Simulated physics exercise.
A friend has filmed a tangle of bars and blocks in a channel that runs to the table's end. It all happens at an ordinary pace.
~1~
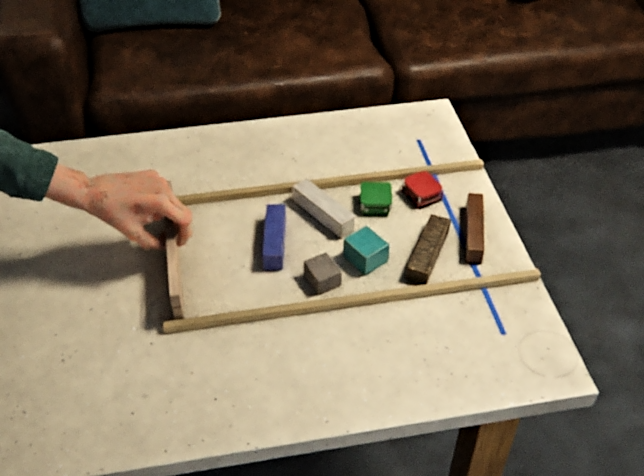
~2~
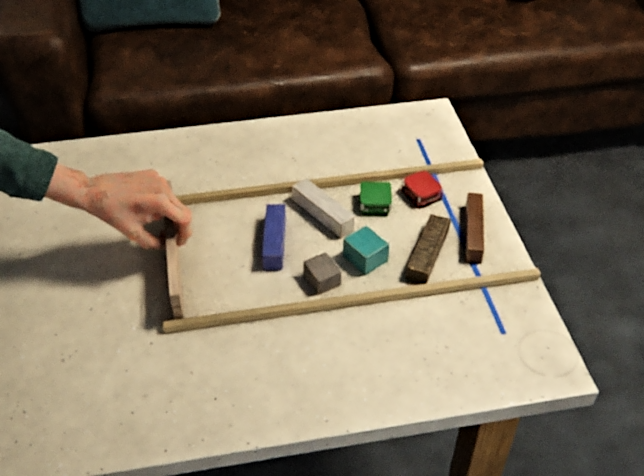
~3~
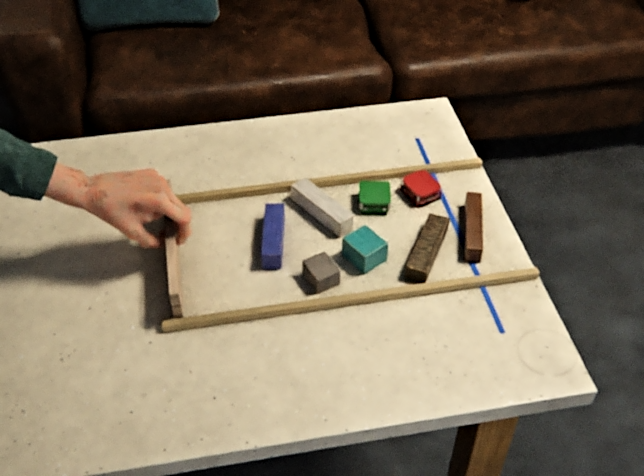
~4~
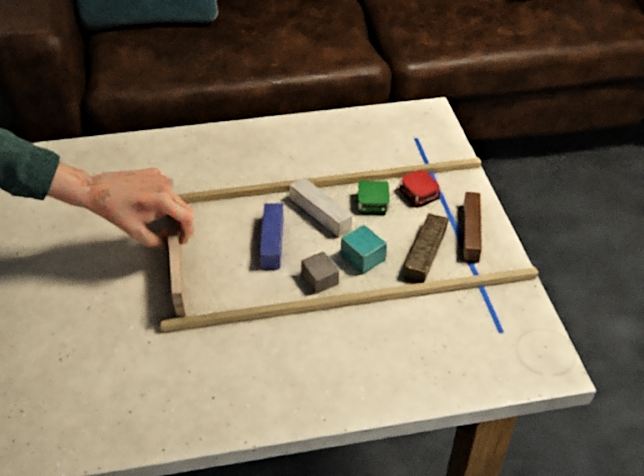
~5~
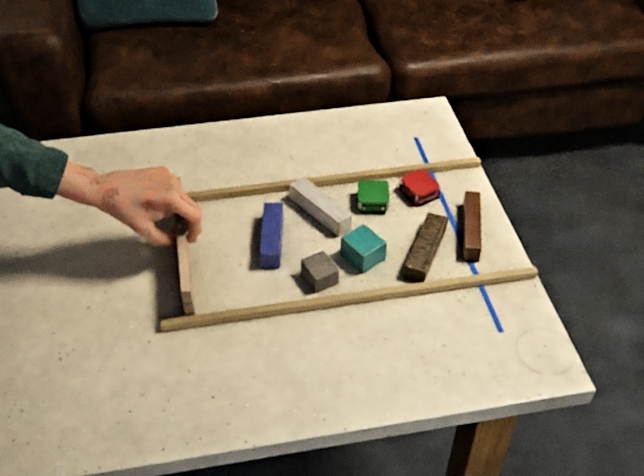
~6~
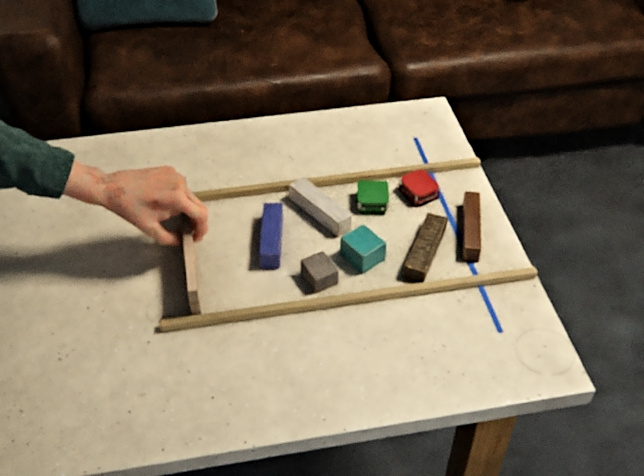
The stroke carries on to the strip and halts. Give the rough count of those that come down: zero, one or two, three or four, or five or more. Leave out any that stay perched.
As it turns out, the number that fall off is three or four.
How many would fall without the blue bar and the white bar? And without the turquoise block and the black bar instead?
It would be 1 and 1.
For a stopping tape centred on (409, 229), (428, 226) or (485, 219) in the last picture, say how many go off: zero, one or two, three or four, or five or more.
For each place: Zero; zero; at least five.
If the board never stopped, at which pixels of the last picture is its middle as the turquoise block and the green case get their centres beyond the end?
Its middle is around (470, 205) and around (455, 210).
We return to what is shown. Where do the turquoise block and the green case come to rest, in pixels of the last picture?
Near (497, 225) and (490, 182).
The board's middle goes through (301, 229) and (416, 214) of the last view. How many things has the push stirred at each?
The counts are 3 and 8.
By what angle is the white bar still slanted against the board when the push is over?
About 0°.
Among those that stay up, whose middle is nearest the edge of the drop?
The green case.
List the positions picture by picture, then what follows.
Brown bar (475, 227); red case (423, 190); black bar (429, 248); board (173, 247); tape (456, 225), in the first frame.
Red case (422, 190); turquoise block (366, 250), in the second frame.
Black bar (428, 247); blue bar (273, 236), in the third frame.
Brown bar (472, 226); board (175, 246), in the fourth frame.
Red case (420, 188); green case (373, 198), in the fifth frame.
Brown bar (472, 226); red case (419, 189); black bar (426, 247); board (189, 243); tape (453, 223), in the sixth frame.
Early on, none off yet; brown bar at rest near (472, 226); red case at rest near (419, 189); black bar at rest near (426, 247).
A while later, none off yet; brown bar at rest near (472, 226); red case travelled about its own width near (443, 186); black bar travelled a little near (452, 246).
Finally, the number that fall off is three or four; lost, black bar, red case and brown bar.
